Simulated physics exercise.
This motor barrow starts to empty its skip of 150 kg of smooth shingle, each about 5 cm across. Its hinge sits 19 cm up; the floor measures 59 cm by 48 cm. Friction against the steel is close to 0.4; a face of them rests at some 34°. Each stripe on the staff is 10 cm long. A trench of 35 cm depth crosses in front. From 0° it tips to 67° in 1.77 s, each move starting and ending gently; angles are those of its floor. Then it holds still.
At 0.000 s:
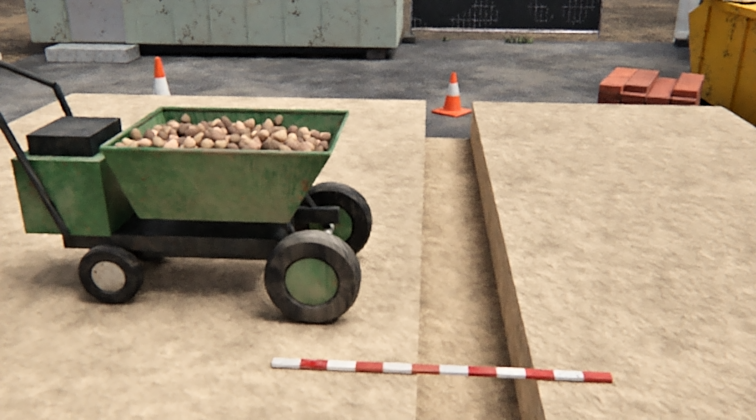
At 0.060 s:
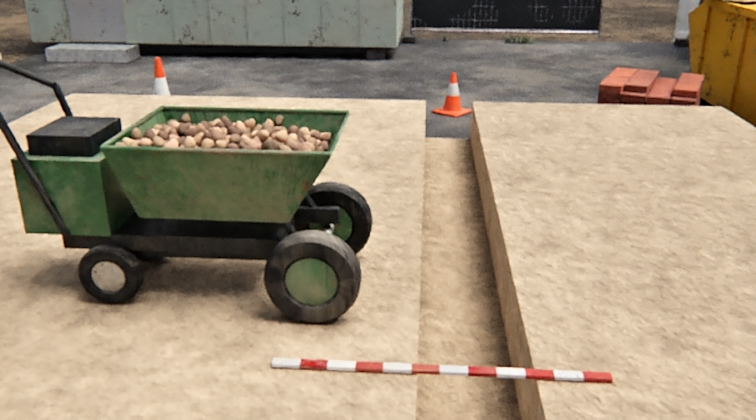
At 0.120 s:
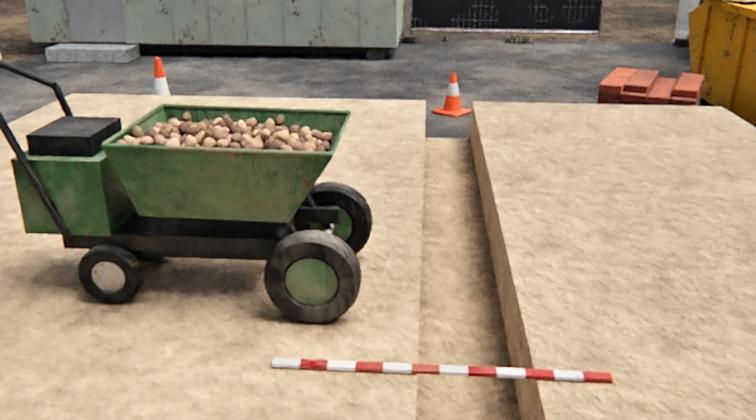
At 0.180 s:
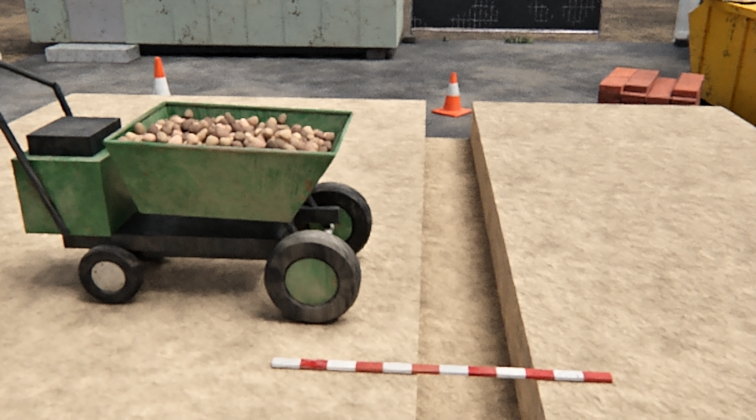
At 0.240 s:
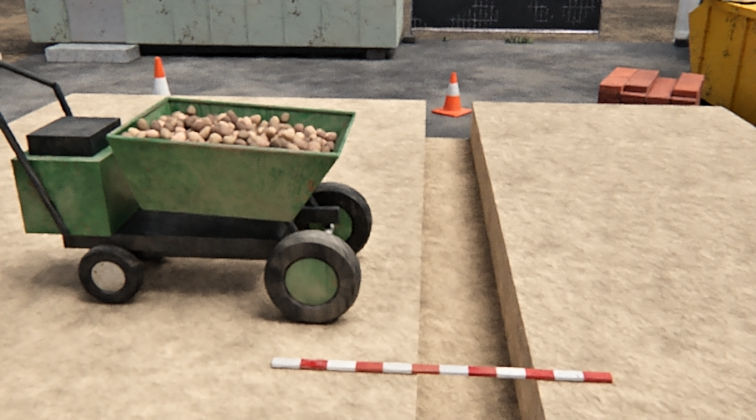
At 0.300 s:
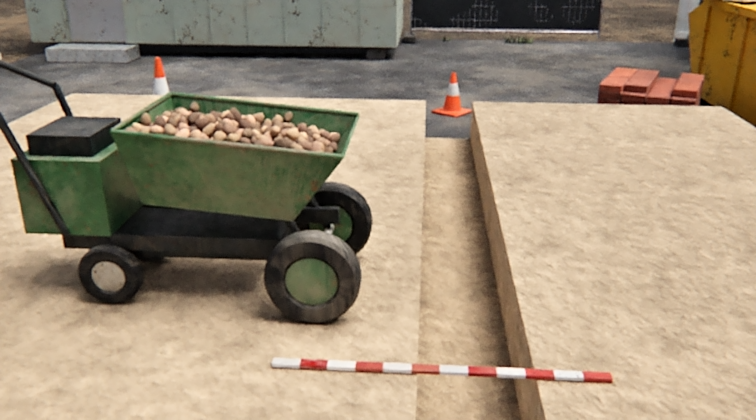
A green motor barrow with black wheels and handles, its skip heaped with brown and tan stones, stands at the left of a sandy building site, seen from slightly above and side-on. A narrow trench crosses the ground to its right, with a red-and-white staff in front and orange-and-white cones, red bricks and containers behind. The skip slowly tilts slightly, its rear edge rising, while the stones shift a little and the camera stays still.
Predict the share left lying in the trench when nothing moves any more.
Roughly 83 per cent ends in the trench.
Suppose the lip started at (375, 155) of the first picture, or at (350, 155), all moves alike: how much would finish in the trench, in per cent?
Near 50 per cent from the first place, 70 from the second.
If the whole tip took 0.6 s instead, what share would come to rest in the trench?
In that case some 55 per cent.
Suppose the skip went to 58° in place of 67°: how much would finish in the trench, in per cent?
Then about 60 per cent.
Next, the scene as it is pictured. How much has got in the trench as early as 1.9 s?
Some 40 per cent.
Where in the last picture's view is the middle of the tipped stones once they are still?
Around (477, 344).
After 1.3 s the floor is at 57°; 98 % in the skip, 2 % in the trench; the foremost stones are at (464, 240).
After 1.9 s the floor is at 67°; 53 % in the skip, 39 % in the trench, 7 % past the trench; the foremost stones are at (574, 291).
After 2.2 s the floor is at 67°; 31 % in the skip, 56 % in the trench, 13 % past the trench; the foremost stones are at (627, 276).
After 4.2 s the floor is at 67°; 3 % in the skip, 83 % in the trench, 13 % past the trench; the foremost stones are at (657, 272).
